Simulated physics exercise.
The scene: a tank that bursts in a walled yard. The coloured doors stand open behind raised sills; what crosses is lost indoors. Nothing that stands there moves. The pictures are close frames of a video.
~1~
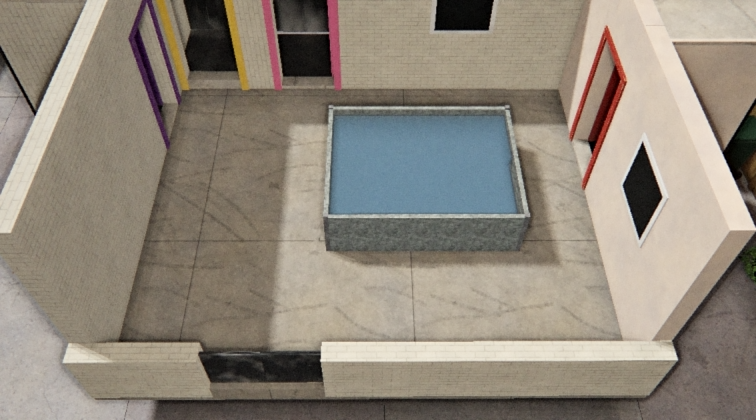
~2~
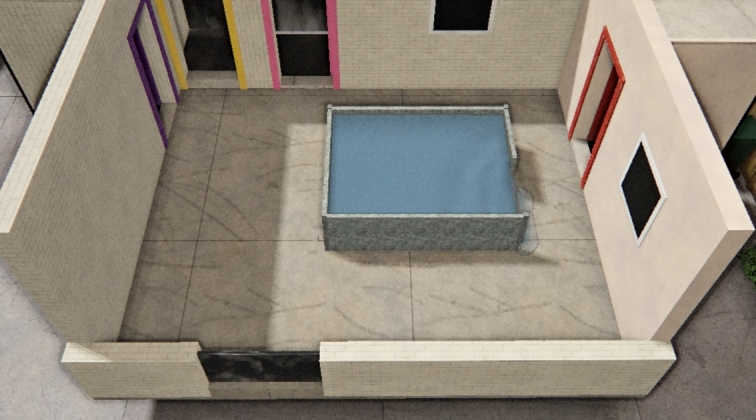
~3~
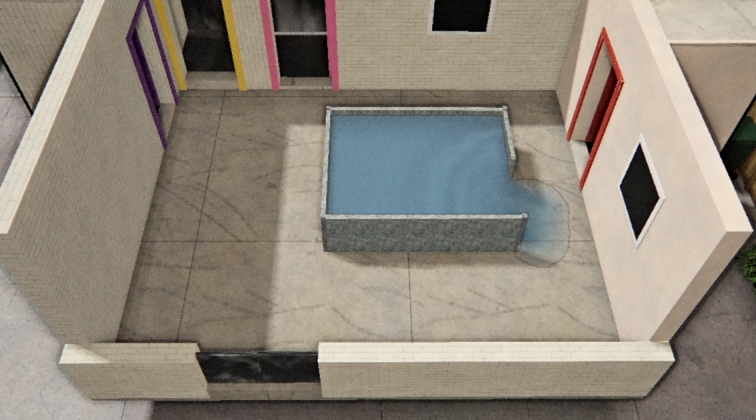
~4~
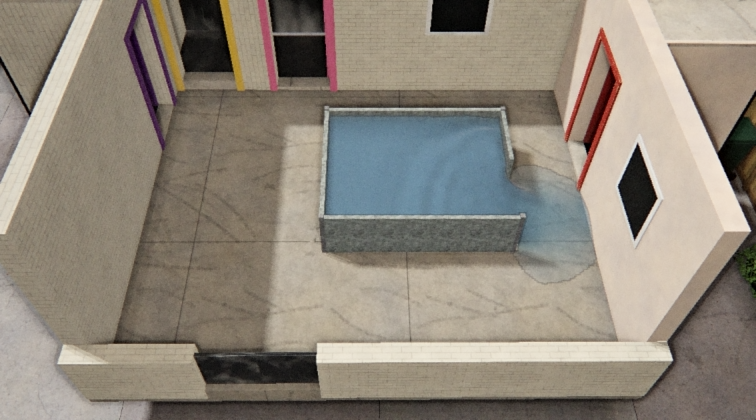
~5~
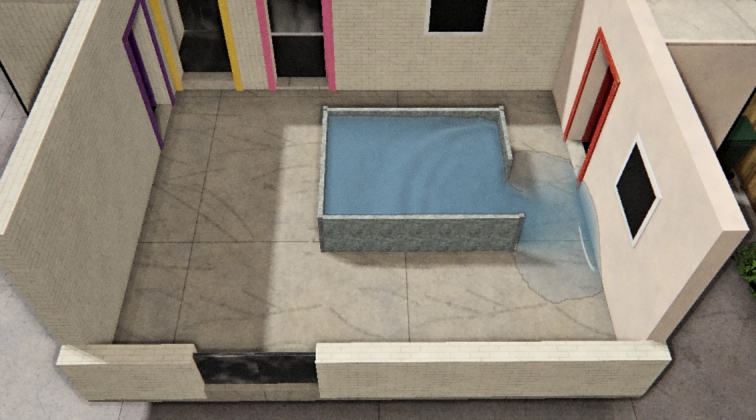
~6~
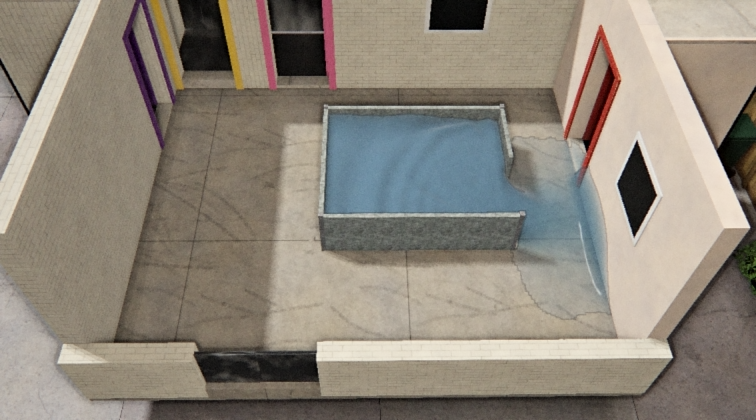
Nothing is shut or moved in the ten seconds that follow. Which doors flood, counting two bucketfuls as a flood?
In the end: The yellow door admits no more than that; the purple door lets in a lot; the pink door admits no more than that; the red door lets in a lot.
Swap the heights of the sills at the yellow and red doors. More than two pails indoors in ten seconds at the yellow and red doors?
Yellow lets more in; red is under.
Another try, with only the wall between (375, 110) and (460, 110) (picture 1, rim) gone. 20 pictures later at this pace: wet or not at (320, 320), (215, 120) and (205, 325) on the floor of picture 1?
As listed: Free of water, under water, free of water.
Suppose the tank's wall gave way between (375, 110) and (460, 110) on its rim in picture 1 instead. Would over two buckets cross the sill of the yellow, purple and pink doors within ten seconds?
In short: Yellow lets less in; purple is over; pink passes that mark.
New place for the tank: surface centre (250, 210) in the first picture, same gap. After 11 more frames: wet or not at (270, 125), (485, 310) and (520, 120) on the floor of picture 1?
One after the other: No water, flooded, not flooded.
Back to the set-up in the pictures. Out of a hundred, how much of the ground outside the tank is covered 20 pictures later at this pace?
I make it 65 per cent.
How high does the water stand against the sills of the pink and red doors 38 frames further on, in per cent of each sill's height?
Near 40 and 160 in a hundred.
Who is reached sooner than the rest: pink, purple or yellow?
That is the pink one.
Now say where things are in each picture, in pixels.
Still water in the water tank at (422, 162), in the first picture.
The front is at a hidden place, out from the gap at (512, 207), in the second picture.
The front is at (554, 194), out from the gap at (510, 211), in the third picture.
The front is at (579, 191), out from the gap at (508, 211), in the fourth picture.
The front is at (571, 164), out from the gap at (507, 211), in the fifth picture.
The front is at (609, 307), out from the gap at (508, 209), in the sixth picture.
A moment on, water covers 15 % of the floor; the yellow door not reached, the purple door not reached, the pink door not reached, the red door over two buckets in.
Next, water covers 30 % of the floor; the yellow door not reached, the purple door not reached, the pink door not reached, the red door over two buckets in.
Then, water covers 65 % of the floor; the yellow door not reached, the purple door not reached, the pink door wet at the sill, nothing in, the red door far over two buckets in.
Later, water covers 95 % of the floor; the yellow door wet at the sill, nothing in, the purple door over two buckets in, the pink door wet at the sill, nothing in, the red door far over two buckets in.
In the end, water covers 100 % of the floor; the yellow door wet at the sill, nothing in, the purple door far over two buckets in, the pink door under two buckets in, the red door far over two buckets in.
